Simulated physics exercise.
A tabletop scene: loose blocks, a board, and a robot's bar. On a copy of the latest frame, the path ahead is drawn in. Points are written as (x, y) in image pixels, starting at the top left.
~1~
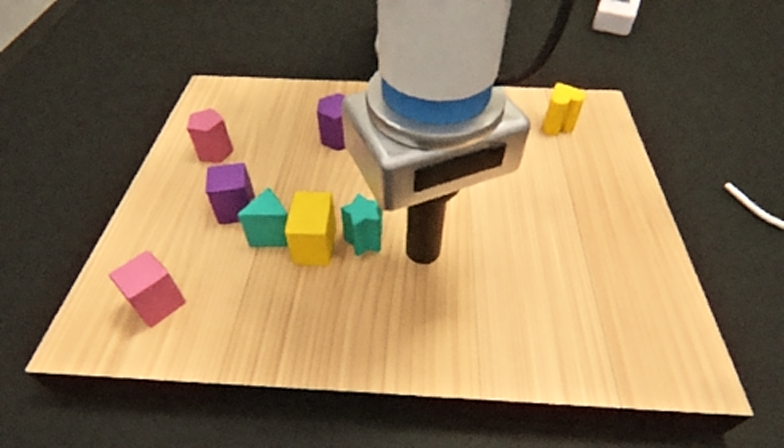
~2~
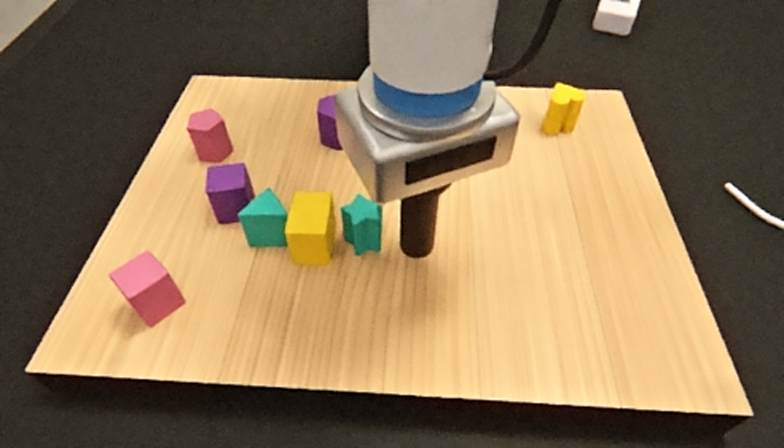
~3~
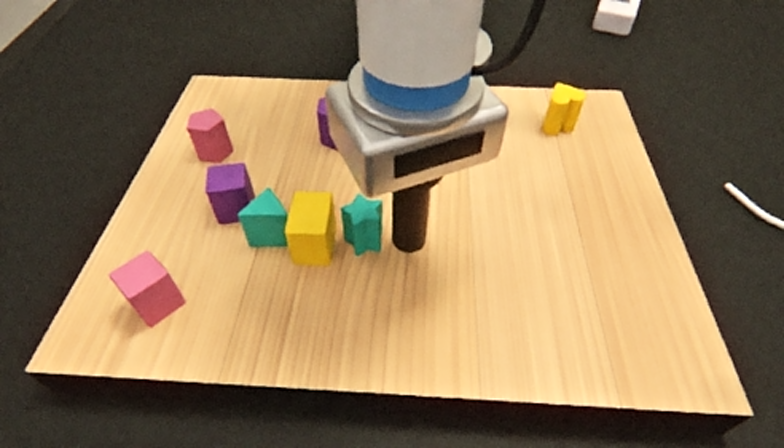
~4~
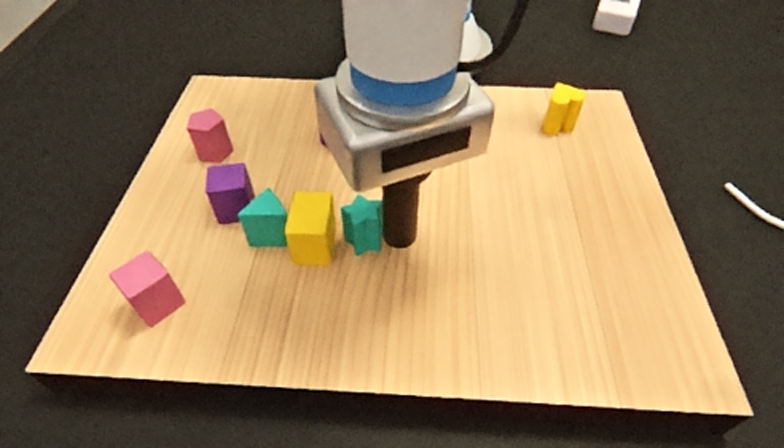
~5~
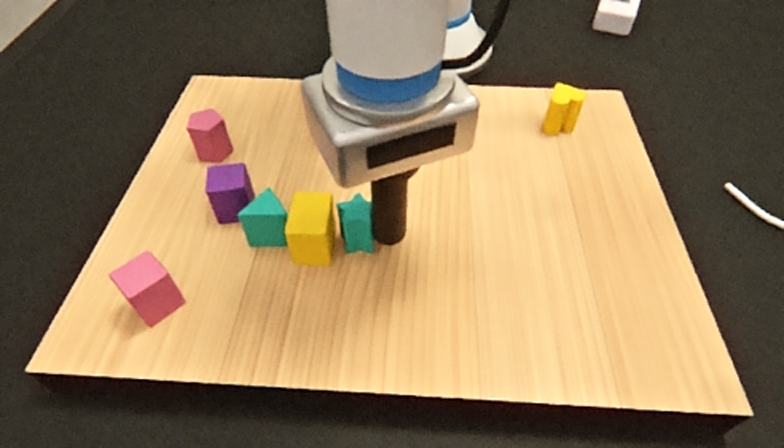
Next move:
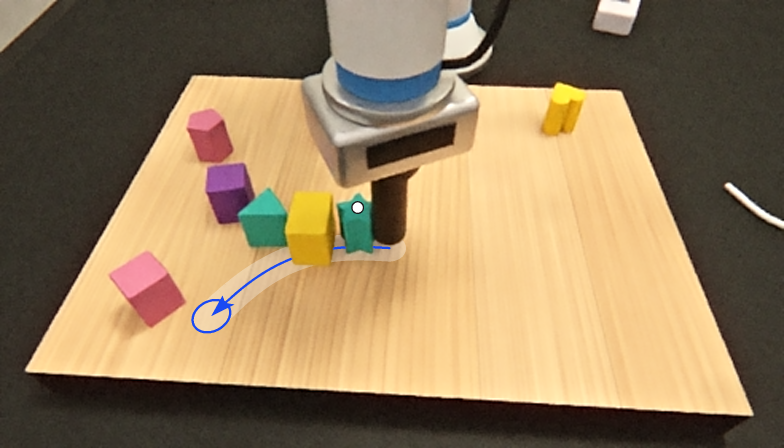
Robot arm moving its dark bar slowly left over a wooden board, then nudging a turquoise star-shaped block slightly left.
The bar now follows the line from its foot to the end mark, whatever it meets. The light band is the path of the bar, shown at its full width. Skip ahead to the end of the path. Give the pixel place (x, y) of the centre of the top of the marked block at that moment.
Its top centre lands on (234, 225).
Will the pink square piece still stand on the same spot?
That would be a yes.
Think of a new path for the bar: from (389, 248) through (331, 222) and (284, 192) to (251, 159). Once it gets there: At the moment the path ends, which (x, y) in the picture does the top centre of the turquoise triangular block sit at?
The top centre is at (206, 218).
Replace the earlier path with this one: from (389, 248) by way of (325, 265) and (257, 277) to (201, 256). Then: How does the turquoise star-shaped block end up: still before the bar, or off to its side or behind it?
I think it loses its spot in front.
The drawn path runs from (389, 248) through (326, 249) and (266, 272) to (212, 316); the dot is on the turquoise star-shaped block.
What follows on the original path. One third of the way, bar (324, 234); turquoise triangular block (221, 204), turned 30° clockwise; yellow oblong (255, 209); turquoise star-shaped block (294, 204), turned 15° clockwise.
Two thirds of the way, bar (260, 257); purple square piece (223, 174); turquoise triangular block (175, 201), turned 50° clockwise; yellow oblong (204, 212), turned 15° clockwise; turquoise star-shaped block (240, 219), turned 35° clockwise.
At the end, bar (204, 301); pink square piece not moved; purple square piece (223, 174); turquoise triangular block (173, 200), turned 55° clockwise; yellow oblong (200, 212), turned 20° clockwise; turquoise star-shaped block (234, 225), turned 55° clockwise.
